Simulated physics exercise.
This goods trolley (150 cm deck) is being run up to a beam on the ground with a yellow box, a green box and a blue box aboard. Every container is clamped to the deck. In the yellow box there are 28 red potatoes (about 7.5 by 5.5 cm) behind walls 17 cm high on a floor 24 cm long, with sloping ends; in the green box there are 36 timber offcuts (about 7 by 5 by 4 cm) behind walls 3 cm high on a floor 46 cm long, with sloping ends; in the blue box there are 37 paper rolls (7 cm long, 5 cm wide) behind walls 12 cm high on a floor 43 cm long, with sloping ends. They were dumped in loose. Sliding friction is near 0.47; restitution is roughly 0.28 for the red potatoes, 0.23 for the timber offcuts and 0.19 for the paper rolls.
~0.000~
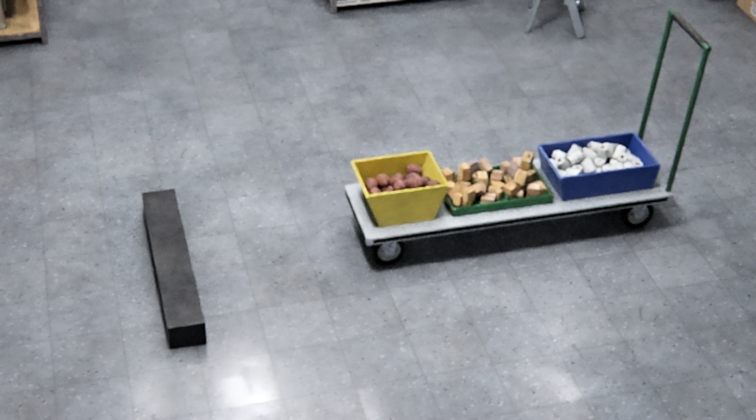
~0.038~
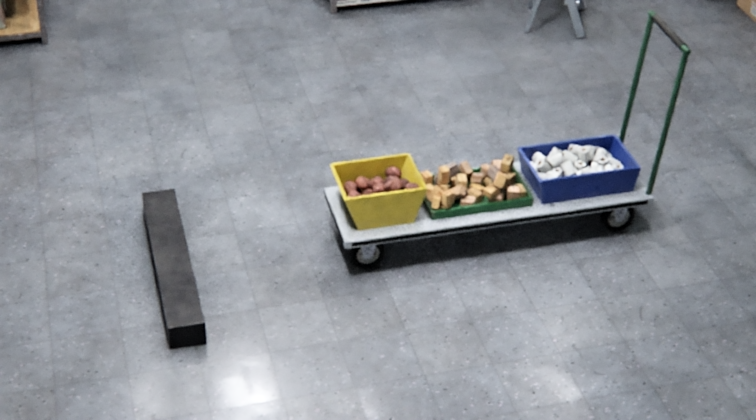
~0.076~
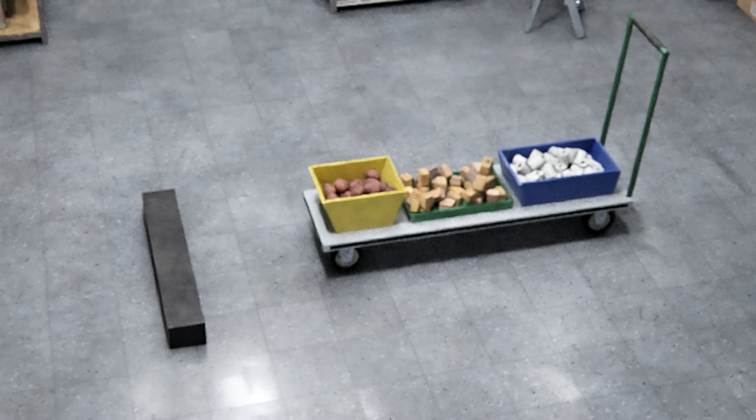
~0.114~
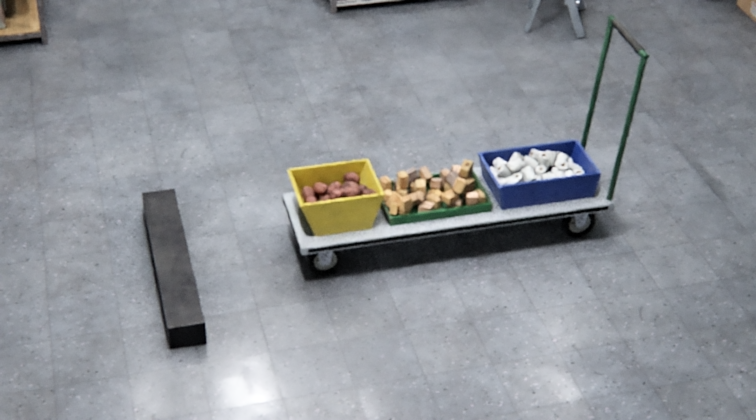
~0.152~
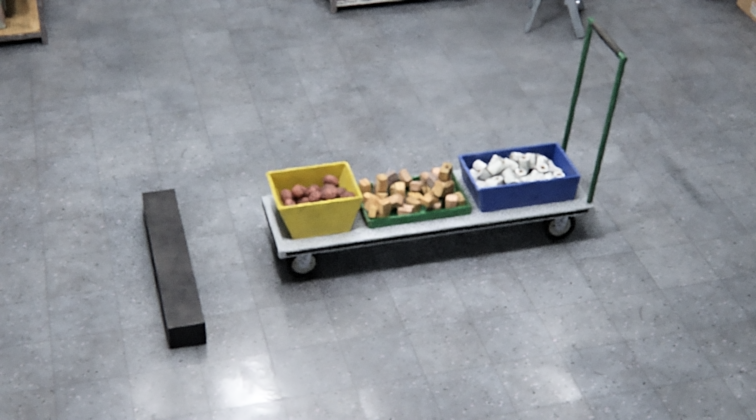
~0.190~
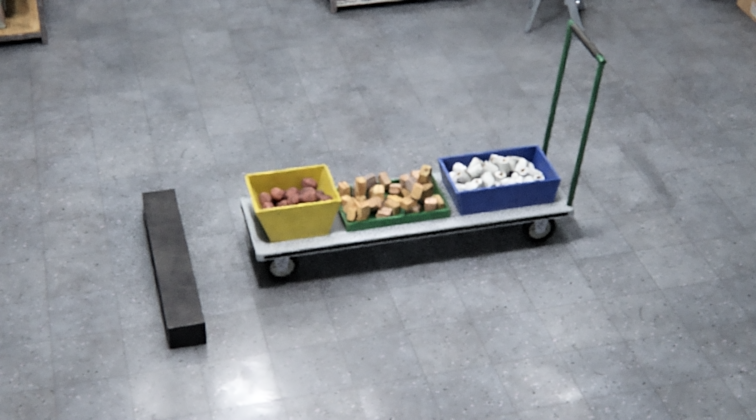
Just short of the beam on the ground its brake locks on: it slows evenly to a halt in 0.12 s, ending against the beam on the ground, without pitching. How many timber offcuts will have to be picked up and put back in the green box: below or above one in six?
More than one in six of the timber offcuts leave the green box.
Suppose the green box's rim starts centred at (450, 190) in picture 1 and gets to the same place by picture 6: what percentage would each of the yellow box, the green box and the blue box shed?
Then yellow box 0, green box 10, blue box 0 per cent.
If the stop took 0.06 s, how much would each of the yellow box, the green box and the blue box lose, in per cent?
In that case yellow box 0, green box 40, blue box 0 per cent.
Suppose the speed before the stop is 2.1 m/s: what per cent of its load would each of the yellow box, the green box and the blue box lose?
In that case yellow box 0, green box 20, blue box 0 per cent.
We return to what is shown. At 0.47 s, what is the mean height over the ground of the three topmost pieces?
About 42 cm.
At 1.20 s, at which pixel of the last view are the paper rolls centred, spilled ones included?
At about (418, 191).
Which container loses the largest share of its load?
The green box.
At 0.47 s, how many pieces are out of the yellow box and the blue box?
Out by then, roughly: Yellow box 0, blue box 0.
After 0.25 s, braking starts.
After 0.35 s, 0 of 28 out of the yellow box, 0 of 36 out of the green box and 0 of 37 out of the blue box.
After 0.47 s, 0 of 28 out of the yellow box, 5 of 36 out of the green box and 0 of 37 out of the blue box.
After 0.70 s, 0 of 28 out of the yellow box, 11 of 36 out of the green box and 0 of 37 out of the blue box.
When it is over (at 1.20 s), 0 of 28 out of the yellow box, 12 of 36 out of the green box and 0 of 37 out of the blue box. Asked share, 12 of 36, 33 per cent.
